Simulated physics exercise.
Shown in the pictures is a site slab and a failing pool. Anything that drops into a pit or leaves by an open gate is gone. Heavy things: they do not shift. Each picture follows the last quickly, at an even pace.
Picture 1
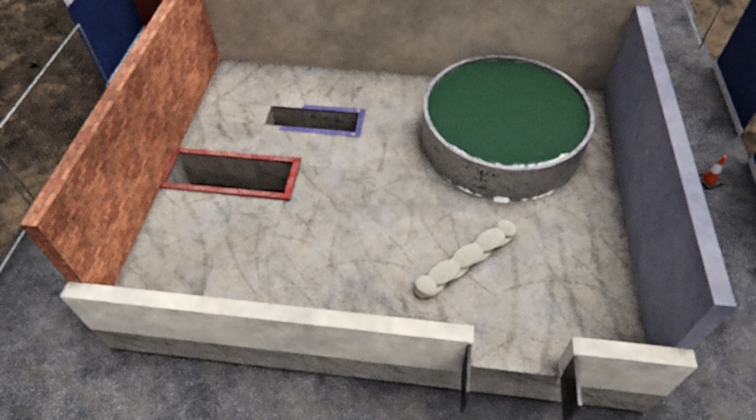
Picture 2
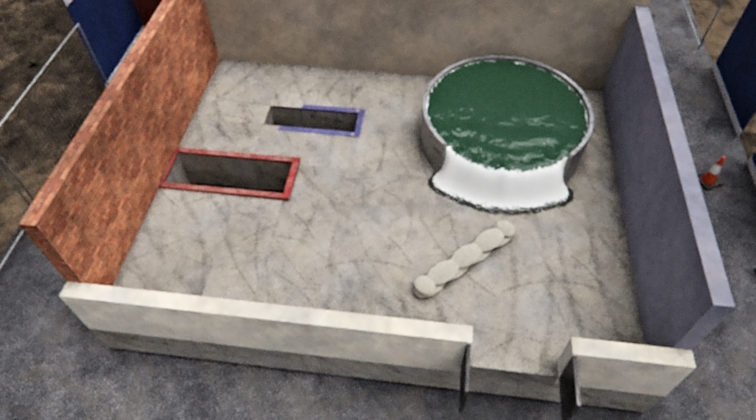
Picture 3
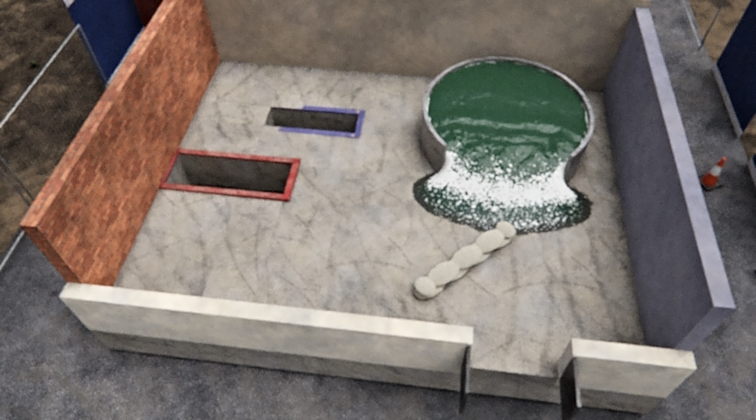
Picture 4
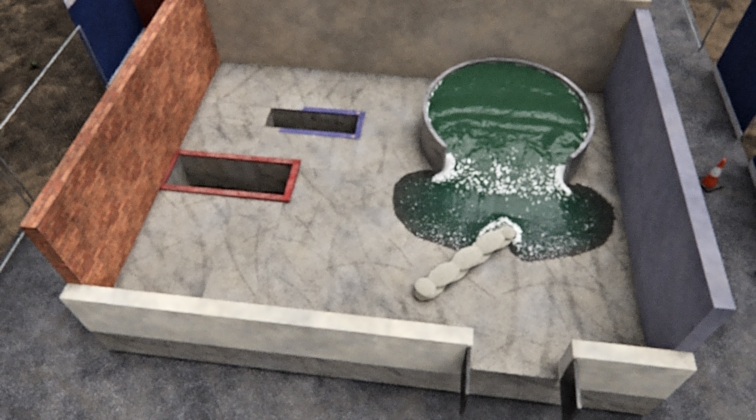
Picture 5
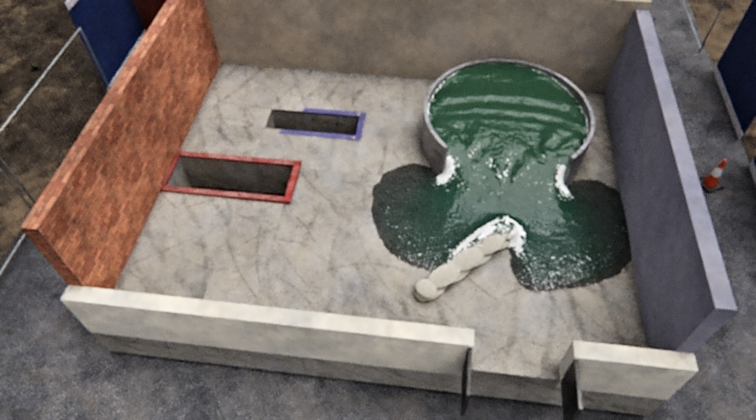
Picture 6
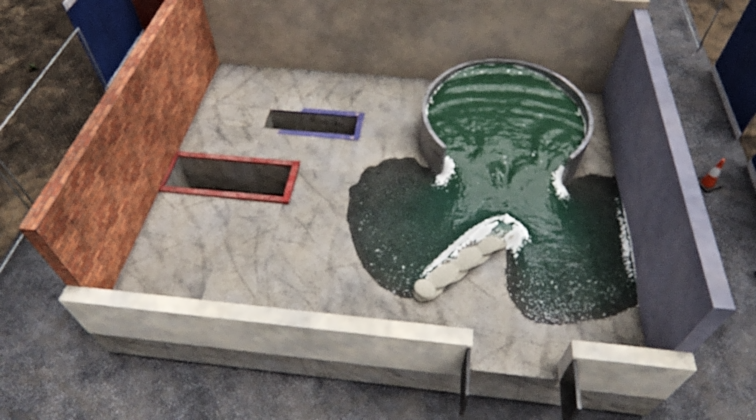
At the start, a round pool of green water stands whole on a walled slab with two framed pits. Its front gives way and water gushes out, foaming, onto the slab. The water meets a short row of pale rounded blocks and spreads around both sides, reaching the right wall.
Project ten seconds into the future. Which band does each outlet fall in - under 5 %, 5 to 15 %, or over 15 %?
Bands: The gate is in the over 15 % band; the red pit is in the over 15 % band; the blue pit is in the under 5 % band.
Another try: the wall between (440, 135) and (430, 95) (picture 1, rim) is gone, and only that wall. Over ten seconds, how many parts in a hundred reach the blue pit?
Share to the blue pit: 20 in a hundred.
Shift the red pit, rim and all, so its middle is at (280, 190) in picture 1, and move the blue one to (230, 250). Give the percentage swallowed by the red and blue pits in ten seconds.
Red share 2%, blue share 25%.
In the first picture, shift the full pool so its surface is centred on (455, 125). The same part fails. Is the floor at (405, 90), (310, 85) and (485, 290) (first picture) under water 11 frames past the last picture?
Going through the three spots, I'd say high and dry, high and dry, swamped.
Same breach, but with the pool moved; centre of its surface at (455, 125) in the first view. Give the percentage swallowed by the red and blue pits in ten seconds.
Red 25 %, blue 0 %.
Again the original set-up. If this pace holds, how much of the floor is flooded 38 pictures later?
Around 65 in a hundred.
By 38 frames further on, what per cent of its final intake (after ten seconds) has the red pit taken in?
Some 50 per cent.
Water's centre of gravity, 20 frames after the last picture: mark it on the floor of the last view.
Near (446, 230).
A moment on, water covers 40 % of the floor; the gate 0 %, the red pit 0 %, the blue pit 0 %.
Next, water covers 50 % of the floor; the gate 2 %, the red pit 0 %, the blue pit 0 %.
Then, water covers 60 % of the floor; the gate 7 %, the red pit 0 %, the blue pit 0 %.
Later, water covers 65 % of the floor; the gate 12 %, the red pit 9 %, the blue pit 0 %.
In the end, water covers 80 % of the floor; the gate 18 %, the red pit 19 %, the blue pit 1 %.
